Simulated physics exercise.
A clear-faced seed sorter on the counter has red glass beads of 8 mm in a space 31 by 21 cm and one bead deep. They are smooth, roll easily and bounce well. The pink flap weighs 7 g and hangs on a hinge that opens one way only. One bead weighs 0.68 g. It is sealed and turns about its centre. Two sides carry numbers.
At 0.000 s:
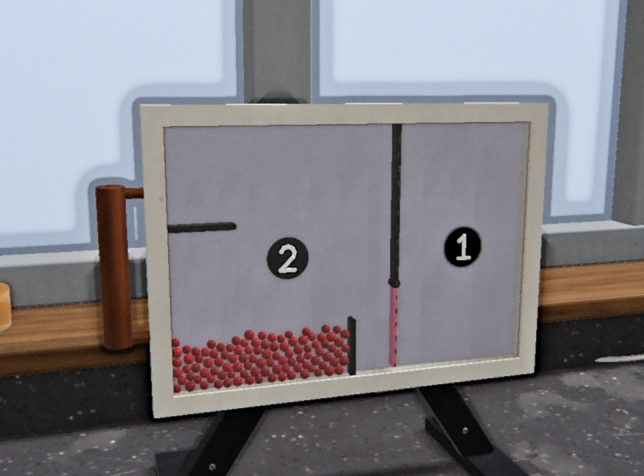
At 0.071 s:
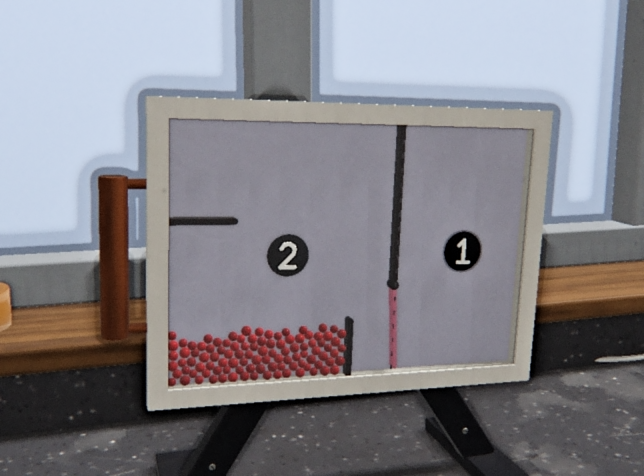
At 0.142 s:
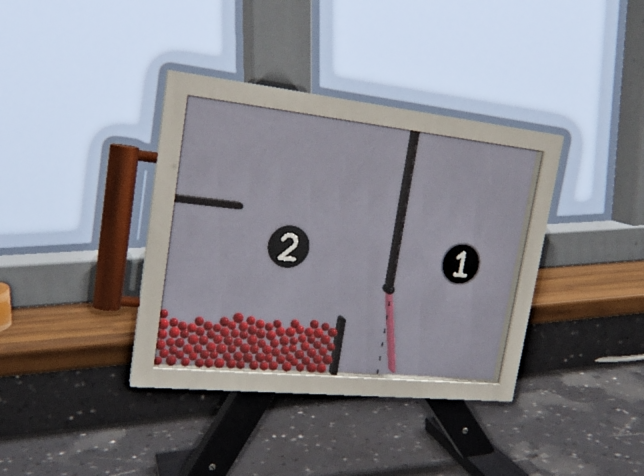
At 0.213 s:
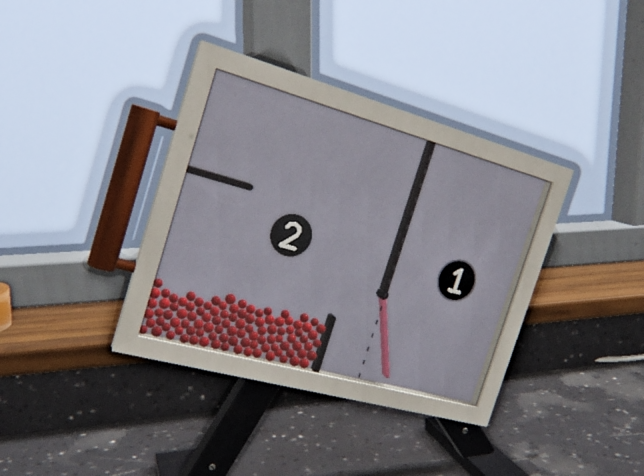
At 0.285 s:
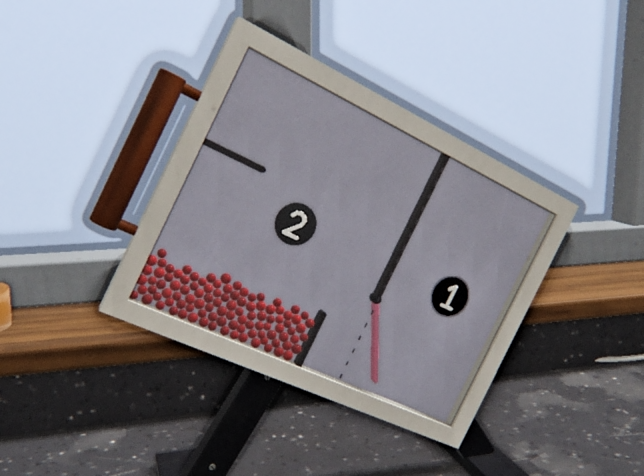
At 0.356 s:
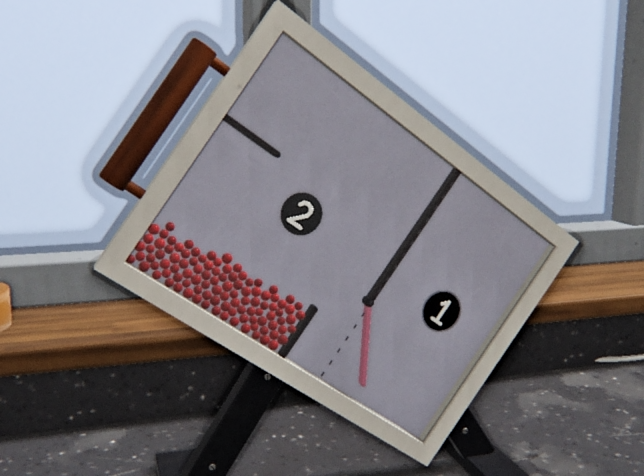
A framed panel of red beads on a counter tilting steadily clockwise, its beads shifting into a slope and pink flap swinging.
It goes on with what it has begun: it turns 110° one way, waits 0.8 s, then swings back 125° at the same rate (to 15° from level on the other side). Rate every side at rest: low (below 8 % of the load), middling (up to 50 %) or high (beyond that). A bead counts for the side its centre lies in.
Side 1: High; side 2: Middling.
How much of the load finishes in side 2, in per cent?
Roughly 20 per cent.
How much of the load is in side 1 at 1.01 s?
About 25 per cent.
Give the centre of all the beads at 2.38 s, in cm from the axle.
About 3 cm right and 6 cm below.
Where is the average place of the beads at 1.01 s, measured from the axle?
Some 1 cm left and 3 cm below.
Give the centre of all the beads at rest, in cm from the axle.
Some 10 cm right and 6 cm below.
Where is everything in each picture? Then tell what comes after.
In the first picture, level; about 100 beads; beads centred (263, 359); top one (249, 335); pink flap (394, 283); no. 1 (463, 247), no. 2 (288, 258).
In the second picture, turned 2° clockwise; beads centred (259, 355); top one (172, 336).
In the third picture, turned 9° clockwise; beads centred (248, 344); top one (164, 314); wall ends (390, 283), (240, 206), (342, 320).
In the fourth picture, turned 18° clockwise; beads centred (236, 327); top one (158, 283); pink flap (382, 294) tilted 3°.
In the fifth picture, turned 27° clockwise; beads centred (226, 308); top one (162, 253).
In the sixth picture, turned 36° clockwise; beads centred (221, 288); top one (170, 227); pink flap (368, 301) tilted 4°; no. 1 (442, 311), no. 2 (302, 214).
After 1.01 s, it stands 110° clockwise; the beads' middle is 1 cm left of and 3 cm below the centre; no. 1, 25 %, no. 2, 75 %; pink flap open 49°.
After 2.38 s, it stands 48° clockwise; the beads' middle is 3 cm right of and 6 cm below the centre; no. 1, 45 %, no. 2, 55 %; pink flap open 49°.
After 2.95 s, it stands 15° anticlockwise; the beads' middle is 10 cm right of and 6 cm below the centre; no. 1, 80 %, no. 2, 20 %; pink flap open 49°.
At rest by 3.6 s, it stands 15° anticlockwise; no. 1, 80 %, no. 2, 20 %; pink flap open 49°.
